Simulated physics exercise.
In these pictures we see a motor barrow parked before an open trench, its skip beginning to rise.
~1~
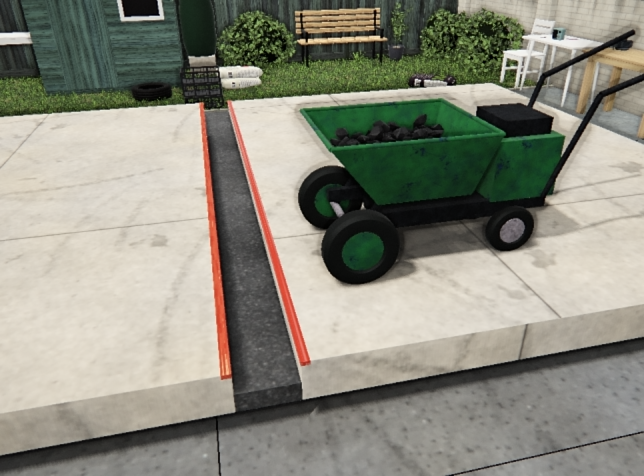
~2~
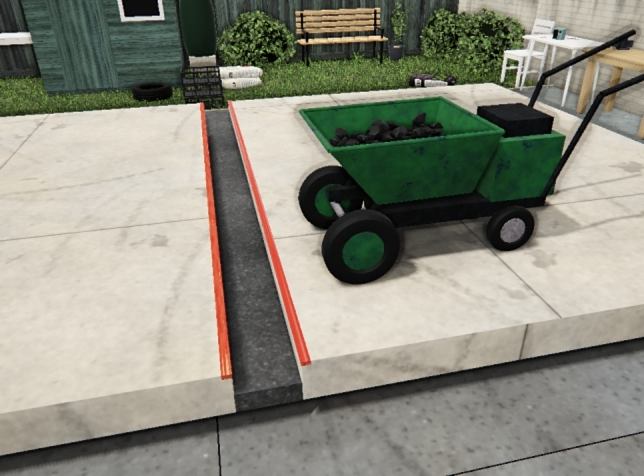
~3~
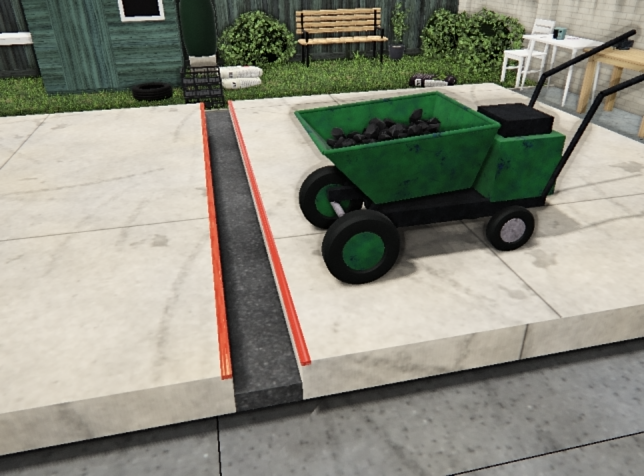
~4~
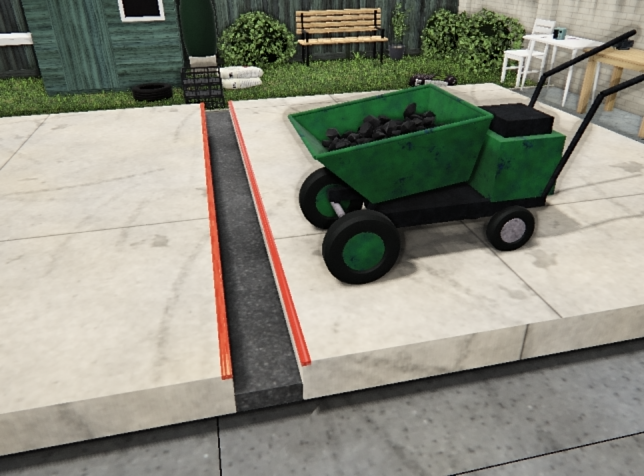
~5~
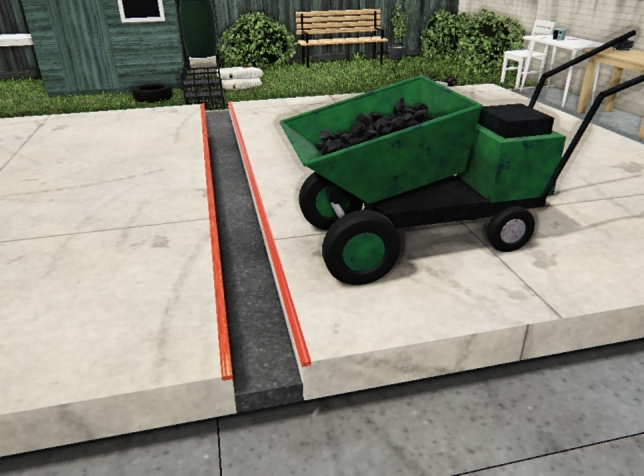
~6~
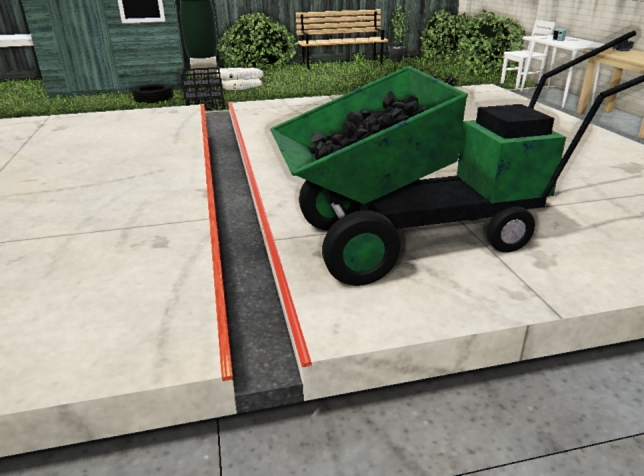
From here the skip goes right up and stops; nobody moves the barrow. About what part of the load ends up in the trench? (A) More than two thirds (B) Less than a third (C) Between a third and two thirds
C.
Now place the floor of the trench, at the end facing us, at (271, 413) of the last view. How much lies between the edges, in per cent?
Something close to 50 per cent.
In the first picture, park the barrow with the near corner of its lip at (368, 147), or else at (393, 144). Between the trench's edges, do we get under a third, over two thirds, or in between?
First: Beyond two thirds. Second: Beyond two thirds.
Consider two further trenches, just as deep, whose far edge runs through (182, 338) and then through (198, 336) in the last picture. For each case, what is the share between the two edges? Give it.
90 % and 80 %, give or take.
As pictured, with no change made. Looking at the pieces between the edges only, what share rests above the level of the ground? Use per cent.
20 in a hundred.
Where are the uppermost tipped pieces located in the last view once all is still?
Top, approx.: (200, 256).
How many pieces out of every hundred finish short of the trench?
Result: Some 0 % of the load.
Shortly afterwards, skip tipped steeply; the whole lot in the skip.
Next, skip tipped right over; near two thirds in the skip; a little in or heaped over the trench; a little beyond it; only a few falling.
Some moments later, skip tipped right over; a little in the skip; near a third in or heaped over the trench; near half beyond it.
In the end, skip tipped right over; only a few in the skip; near half in or heaped over the trench; near half beyond it.
